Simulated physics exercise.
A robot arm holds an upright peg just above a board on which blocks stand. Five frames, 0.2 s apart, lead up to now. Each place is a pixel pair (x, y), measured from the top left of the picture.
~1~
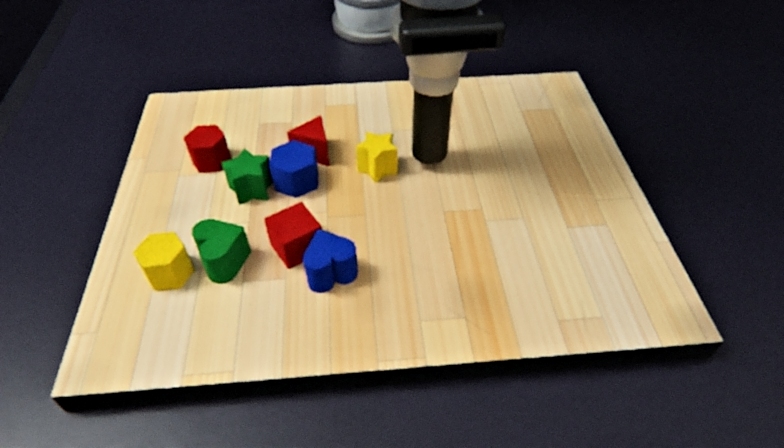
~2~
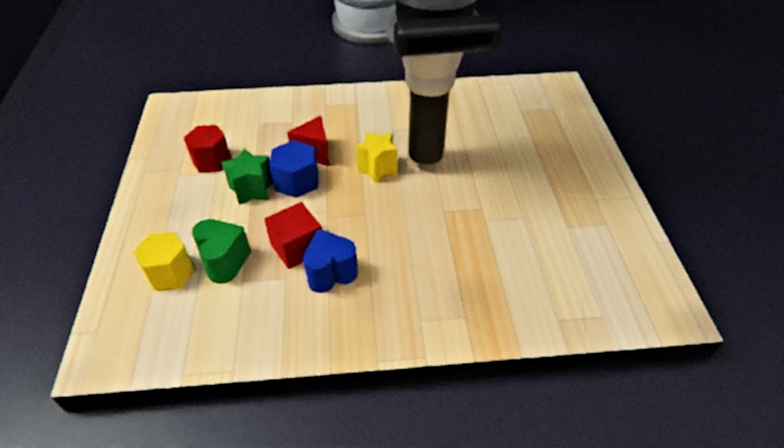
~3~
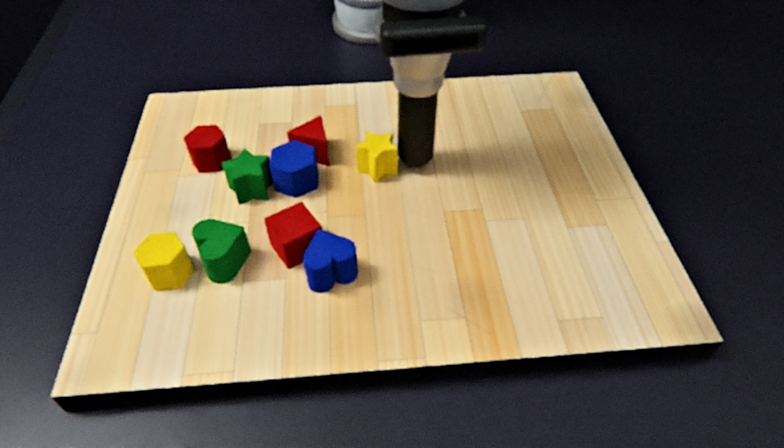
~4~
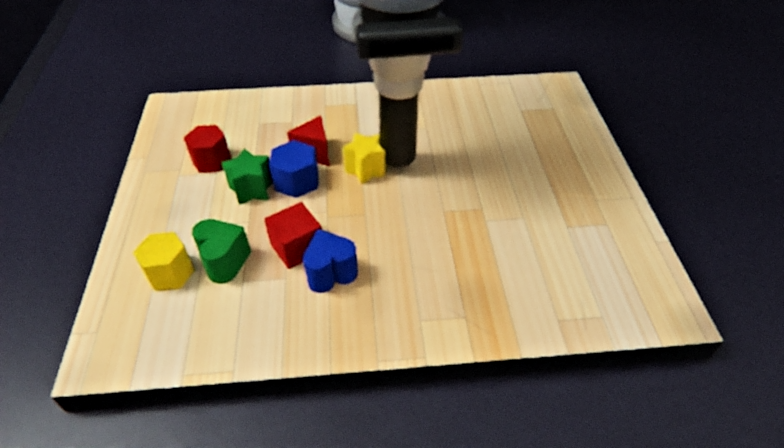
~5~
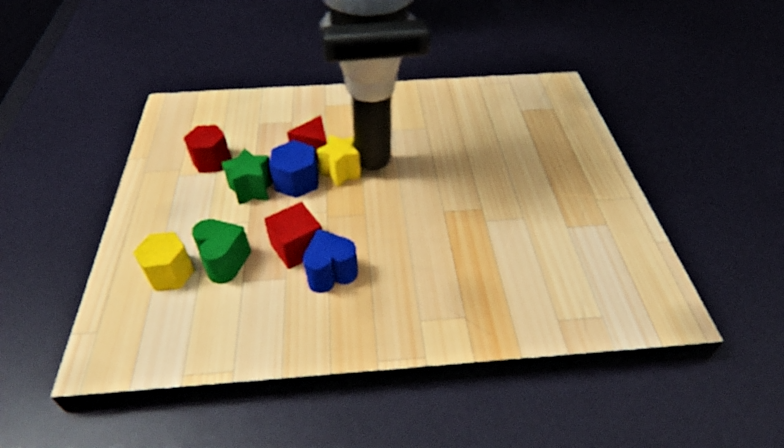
The video shows a robot arm holding a dark upright peg over a wooden board of colored blocks; the peg moves left to the yellow star and pushes it a short way left, close to the blue hexagon.
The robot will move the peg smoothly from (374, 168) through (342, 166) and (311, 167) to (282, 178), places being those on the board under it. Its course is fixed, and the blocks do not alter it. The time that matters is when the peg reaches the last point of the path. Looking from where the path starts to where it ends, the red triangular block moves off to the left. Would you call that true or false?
False.
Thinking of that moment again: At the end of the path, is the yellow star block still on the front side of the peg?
Final answer: Yes.
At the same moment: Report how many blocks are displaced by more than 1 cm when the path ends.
This push will displace three or more blocks.
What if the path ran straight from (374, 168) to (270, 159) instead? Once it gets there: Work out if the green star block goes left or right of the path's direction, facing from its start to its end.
Toward the left.
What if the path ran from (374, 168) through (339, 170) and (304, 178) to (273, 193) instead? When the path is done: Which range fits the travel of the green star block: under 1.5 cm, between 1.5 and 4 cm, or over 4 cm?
It gets moved over 4 cm.
The first path, step by step. One third of the way, peg (341, 157); green star block (222, 170), turned 30° anticlockwise; blue hexagon (263, 157), turned 15° anticlockwise; red triangular block (294, 124), turned 55° clockwise; yellow star block (306, 145).
Two thirds of the way, peg (309, 158); green star block (200, 182), turned 50° anticlockwise; blue hexagon (234, 160), turned 35° anticlockwise; red triangular block (287, 122), turned 90° clockwise; yellow star block (272, 145).
At the end, peg (280, 169); green star block (183, 192), turned 80° anticlockwise; blue hexagon (204, 165), turned 40° anticlockwise; red triangular block (287, 122), turned 90° clockwise; yellow star block (243, 151), turned 10° clockwise.
